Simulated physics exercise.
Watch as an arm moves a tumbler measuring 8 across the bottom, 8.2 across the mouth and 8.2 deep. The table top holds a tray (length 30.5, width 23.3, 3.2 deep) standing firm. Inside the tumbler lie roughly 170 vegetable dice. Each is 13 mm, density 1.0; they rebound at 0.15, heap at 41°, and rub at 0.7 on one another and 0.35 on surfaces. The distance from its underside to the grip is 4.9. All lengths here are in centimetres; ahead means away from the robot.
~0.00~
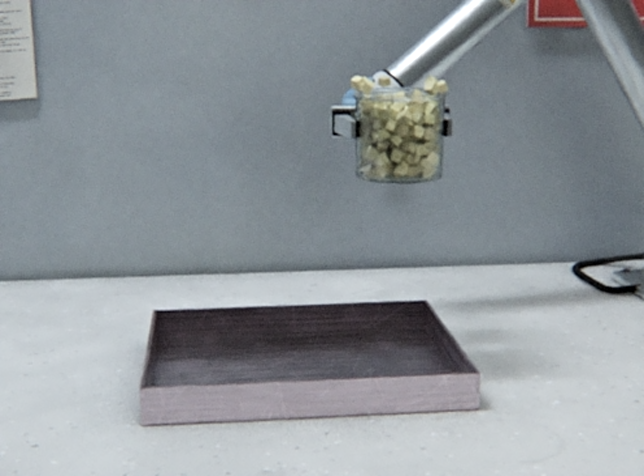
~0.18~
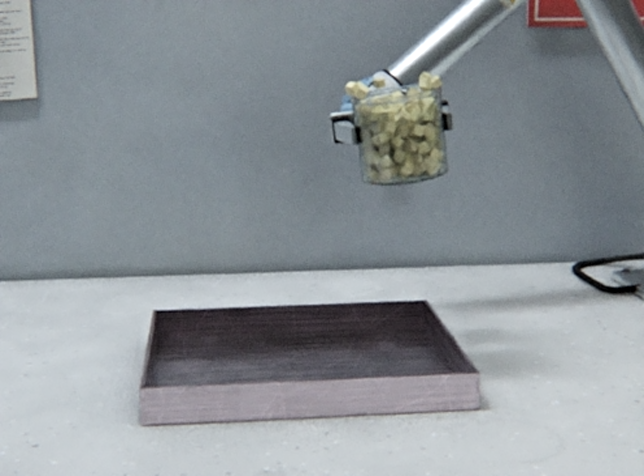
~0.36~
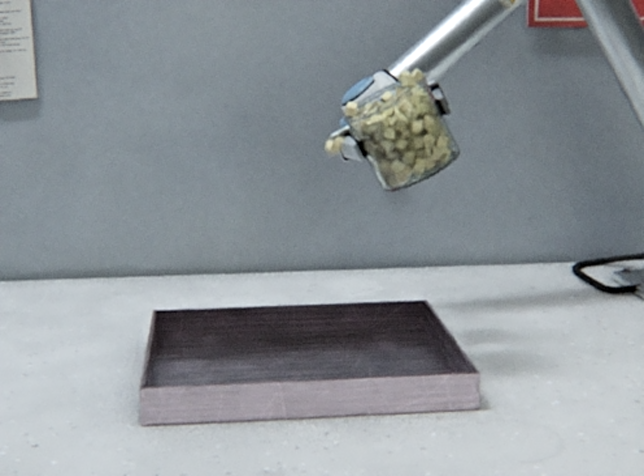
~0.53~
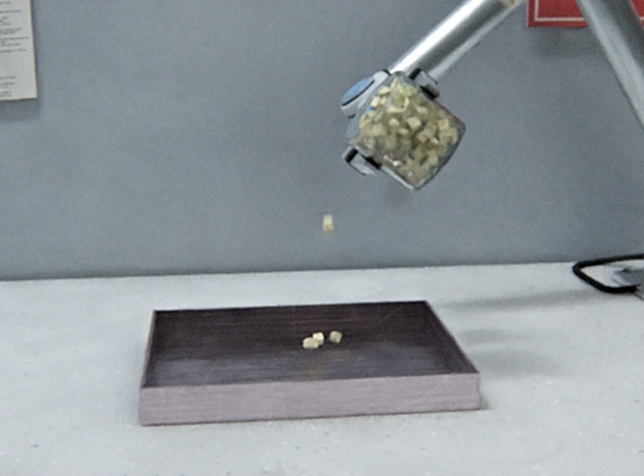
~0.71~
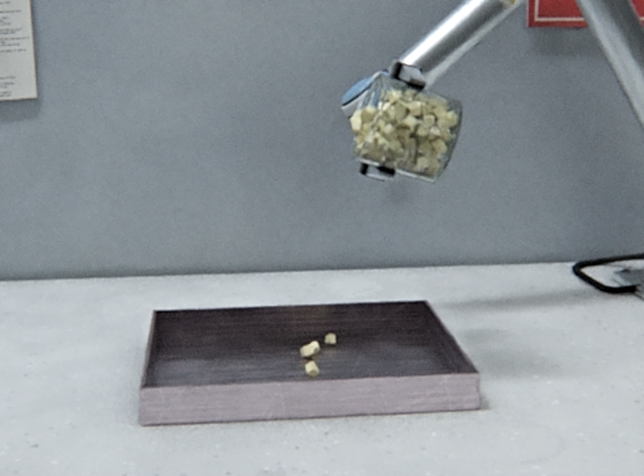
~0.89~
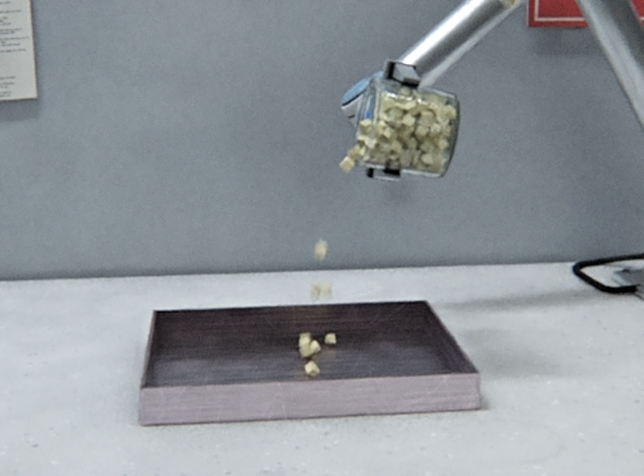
The clip opens with a robotic arm holding a clear tumbler full of pale vegetable dice upright above a dark, shallow tray. The arm tilts the tumbler to the left until it lies nearly on its side, and a few dice drop into the tray, with more tumbling from the rim.
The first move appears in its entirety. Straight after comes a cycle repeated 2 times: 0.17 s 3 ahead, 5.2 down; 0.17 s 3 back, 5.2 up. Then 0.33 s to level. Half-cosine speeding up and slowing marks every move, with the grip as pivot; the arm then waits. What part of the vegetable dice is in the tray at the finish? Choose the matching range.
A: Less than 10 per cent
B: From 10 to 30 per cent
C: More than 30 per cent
From 10 to 30 per cent (B).
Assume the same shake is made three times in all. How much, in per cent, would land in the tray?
Roughly 15 percent.
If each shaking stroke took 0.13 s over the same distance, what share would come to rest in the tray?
It would come to roughly 25 %.
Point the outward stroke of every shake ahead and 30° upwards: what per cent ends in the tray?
It comes to near 75 percent.
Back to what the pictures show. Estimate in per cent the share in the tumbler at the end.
I'd put it close to 85 per cent.
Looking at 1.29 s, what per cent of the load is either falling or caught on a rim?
I'd reckon close to 4 per cent.
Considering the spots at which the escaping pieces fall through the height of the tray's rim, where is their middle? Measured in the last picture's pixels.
Roughly at (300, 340).
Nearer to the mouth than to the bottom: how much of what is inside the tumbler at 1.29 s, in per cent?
Around 45 in a hundred.
By 1.29 s, tilted 79° forward, highest piece 26 above the table; 149 in the tumbler, 15 in the tray, 6 in flight or on a rim.
By 1.70 s, tilted 53° forward, highest piece 27 above the table; 144 in the tumbler, 26 in the tray.
By 2.10 s, level, highest piece 28 above the table; 144 in the tumbler, 26 in the tray.
By 3.15 s, level, highest piece 28 above the table; 144 in the tumbler, 26 in the tray.
Final count, 144 in the tumbler, 26 in the tray. That is 15 % in the tray.
